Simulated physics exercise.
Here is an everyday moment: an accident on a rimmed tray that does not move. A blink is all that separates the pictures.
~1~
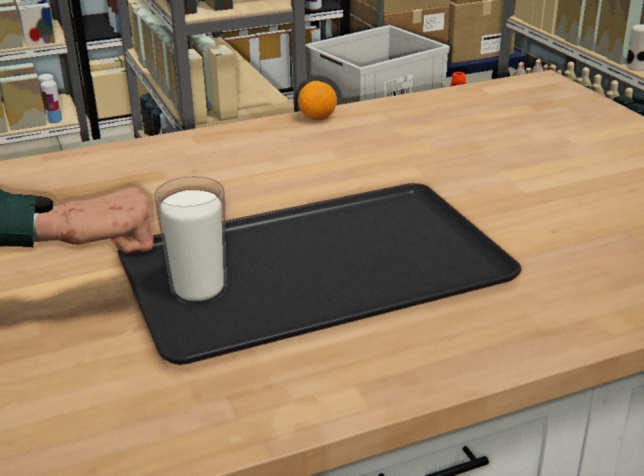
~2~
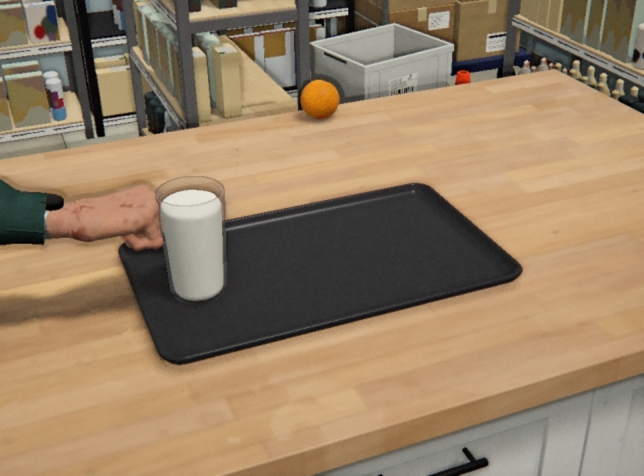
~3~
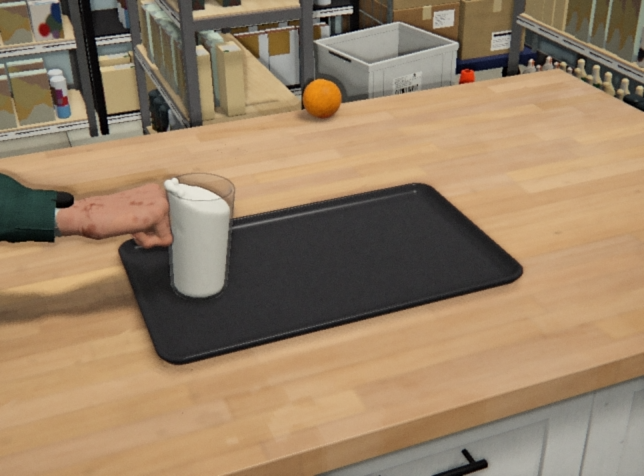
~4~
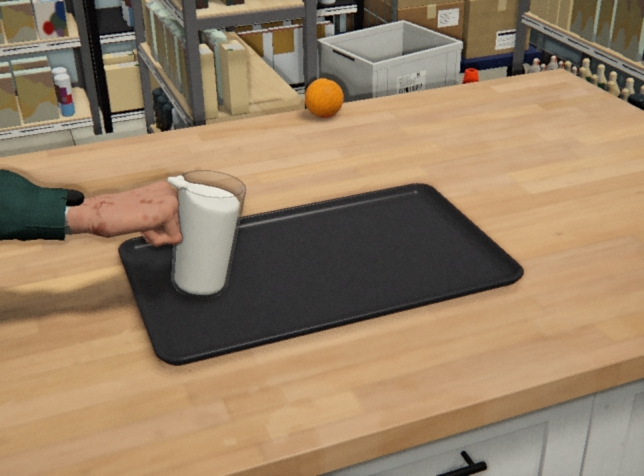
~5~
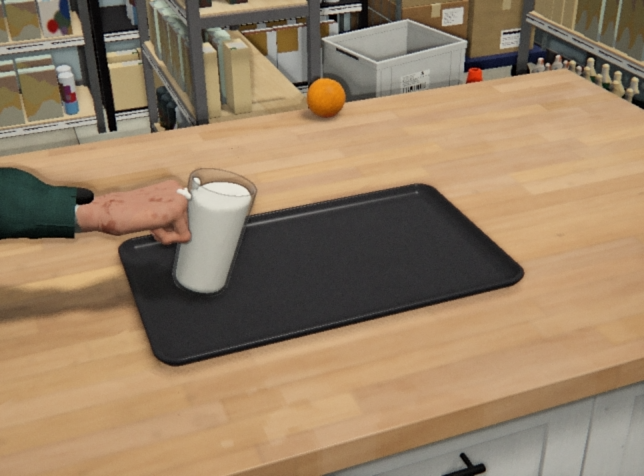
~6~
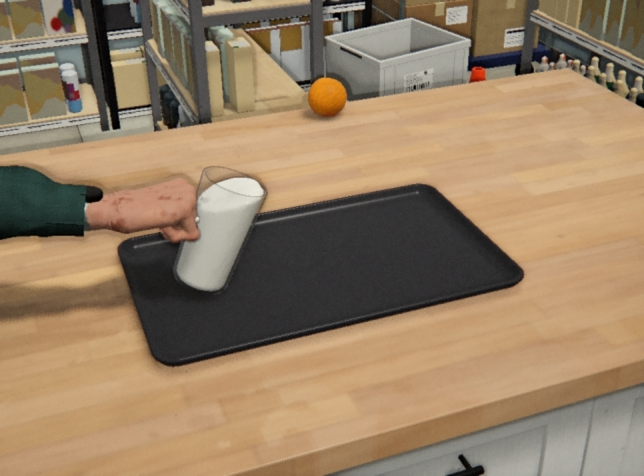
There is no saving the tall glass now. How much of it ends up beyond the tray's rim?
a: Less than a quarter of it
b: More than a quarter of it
Option b: More than a quarter of it.
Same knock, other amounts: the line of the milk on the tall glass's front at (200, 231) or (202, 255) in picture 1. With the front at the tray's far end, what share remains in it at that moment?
65 % and 50 %.
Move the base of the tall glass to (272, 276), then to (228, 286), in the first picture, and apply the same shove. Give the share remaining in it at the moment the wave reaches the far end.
75 %, then 60 %, give or take.
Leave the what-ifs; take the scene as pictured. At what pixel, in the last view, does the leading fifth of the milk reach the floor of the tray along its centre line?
Touchdown, mid-line: Approx. (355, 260).
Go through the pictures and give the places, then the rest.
It leans 0°; its right rim is at (221, 187); the milk meets the walls at (160, 208) and (218, 196); the tray's far rim is at (469, 223); the tray is clear ahead, in the first picture.
It leans 0°; its right rim is at (221, 187); the milk meets the walls at (160, 207) and (218, 196), in the second picture.
It leans 6°; its right rim is at (232, 186); the milk meets the walls at (170, 189) and (227, 200); 1 per cent is over the edge, in the third picture.
It leans 11°; its right rim is at (243, 186); the milk meets the walls at (180, 185) and (237, 196); 1 per cent is over the edge, in the fourth picture.
It leans 17°; its right rim is at (253, 187); the milk meets the walls at (188, 206) and (248, 189), in the fifth picture.
It leans 24°; its right rim is at (264, 189); the milk meets the walls at (191, 216) and (259, 182); 1 per cent is over the edge, in the sixth picture.
A moment on, the tall glass is falling and 97 per cent is in the glass, 2 on the tray and 1 above or beyond its rim.
Next, the tall glass lies on its side and 67 per cent is in the glass, 23 on the tray and 10 above or beyond its rim.
Then the tall glass lies on its side and 40 per cent is in the glass, 42 on the tray and 17 above or beyond its rim.
Later the tall glass lies on its side and 22 per cent is in the glass, 35 on the tray and 42 above or beyond its rim.
Finally, 54 per cent is held by tray and glass, 46 is off the tray.
